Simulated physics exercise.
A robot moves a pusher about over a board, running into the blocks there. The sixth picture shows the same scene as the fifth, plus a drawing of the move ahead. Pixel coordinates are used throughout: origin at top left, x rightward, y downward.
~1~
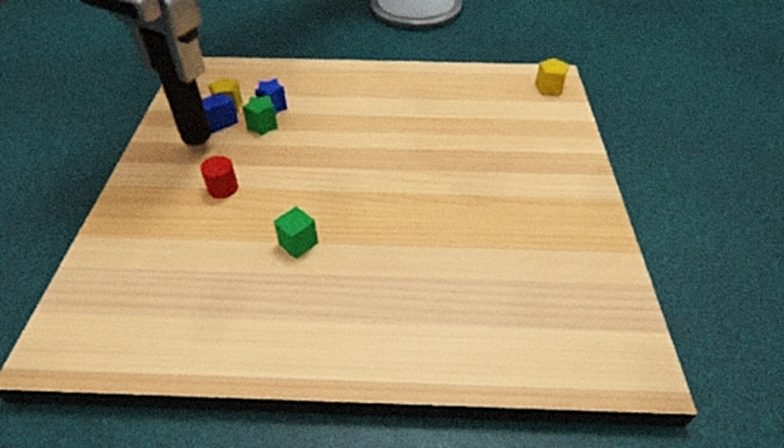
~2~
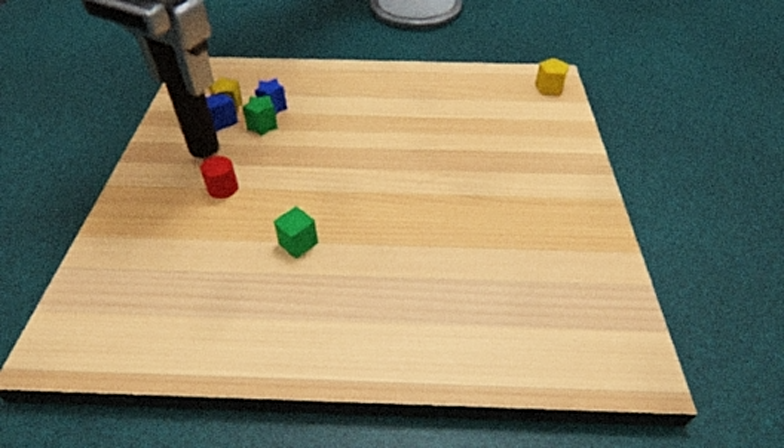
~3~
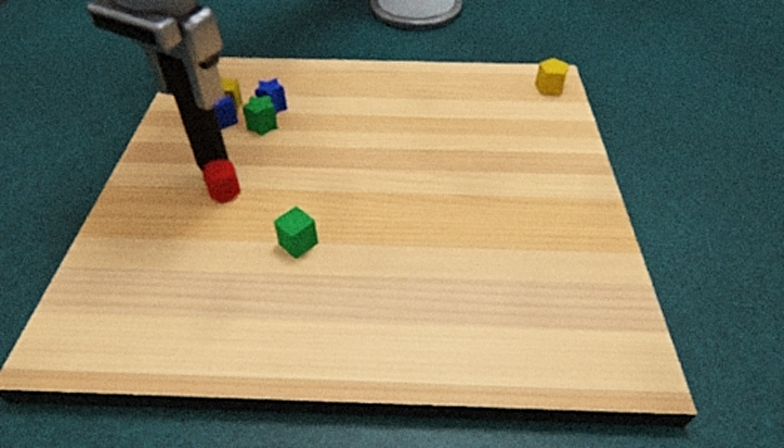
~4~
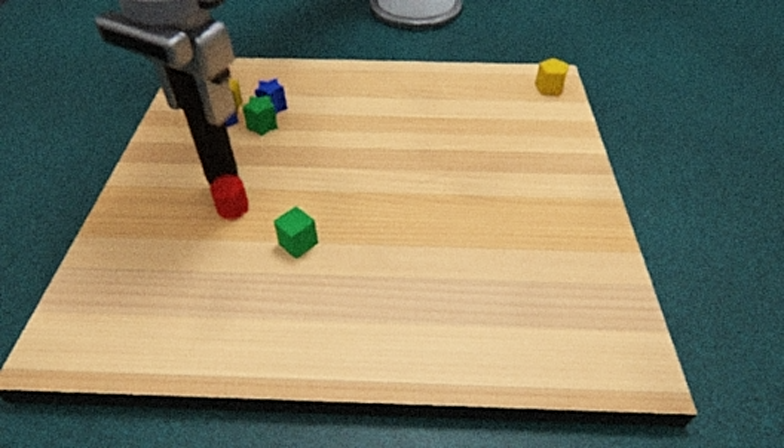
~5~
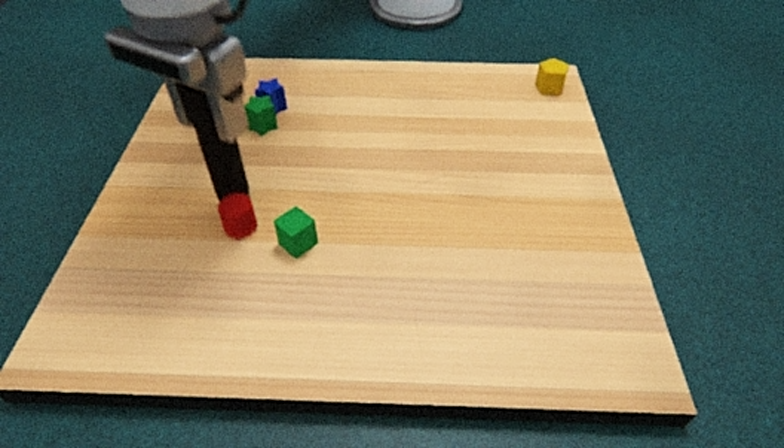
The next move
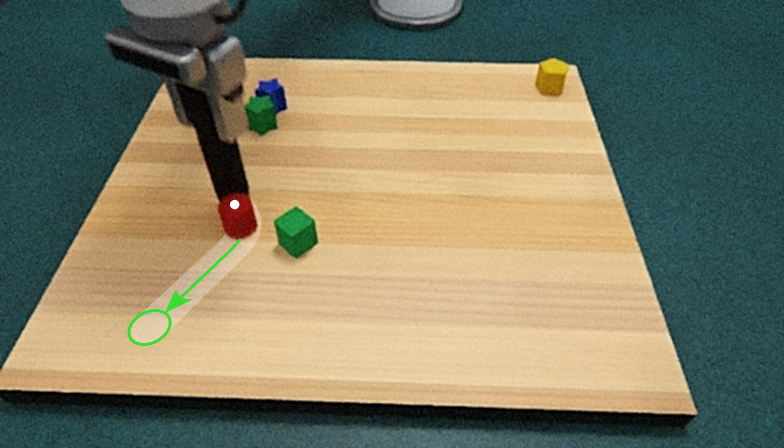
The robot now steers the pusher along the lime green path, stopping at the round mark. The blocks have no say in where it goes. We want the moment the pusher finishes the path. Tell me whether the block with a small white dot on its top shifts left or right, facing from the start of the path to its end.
Its sideways move is to the left.
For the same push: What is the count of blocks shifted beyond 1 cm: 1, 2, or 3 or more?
One.
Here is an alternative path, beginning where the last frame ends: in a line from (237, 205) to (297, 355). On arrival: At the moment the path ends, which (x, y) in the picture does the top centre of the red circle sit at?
In the picture, that point is around (238, 316).
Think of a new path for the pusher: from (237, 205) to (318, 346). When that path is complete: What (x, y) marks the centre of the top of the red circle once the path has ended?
The middle of its upper face will lie at (243, 283).
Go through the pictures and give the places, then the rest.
In the first frame, tip of the pusher at (197, 138), middles of tops, red circle at (216, 165), green four-sided block at (294, 220).
In the second frame, pusher at (205, 150), nothing pushed.
In the third frame, pusher at (214, 163), red circle at (218, 169).
In the fourth frame, pusher at (223, 178), red circle at (227, 186).
In the fifth frame, pusher at (234, 195), red circle at (235, 205), green four-sided block at (294, 220).
The line goes from (237, 205) by way of (237, 243) and (197, 283) to (150, 327); the dot is on the red circle.
What follows on the original path. One third of the way, pusher at (234, 233); red circle at (239, 245).
Two thirds of the way, pusher at (192, 273); red circle at (233, 259).
At the end, pusher at (144, 318); red circle at (233, 259); green four-sided block unmoved.
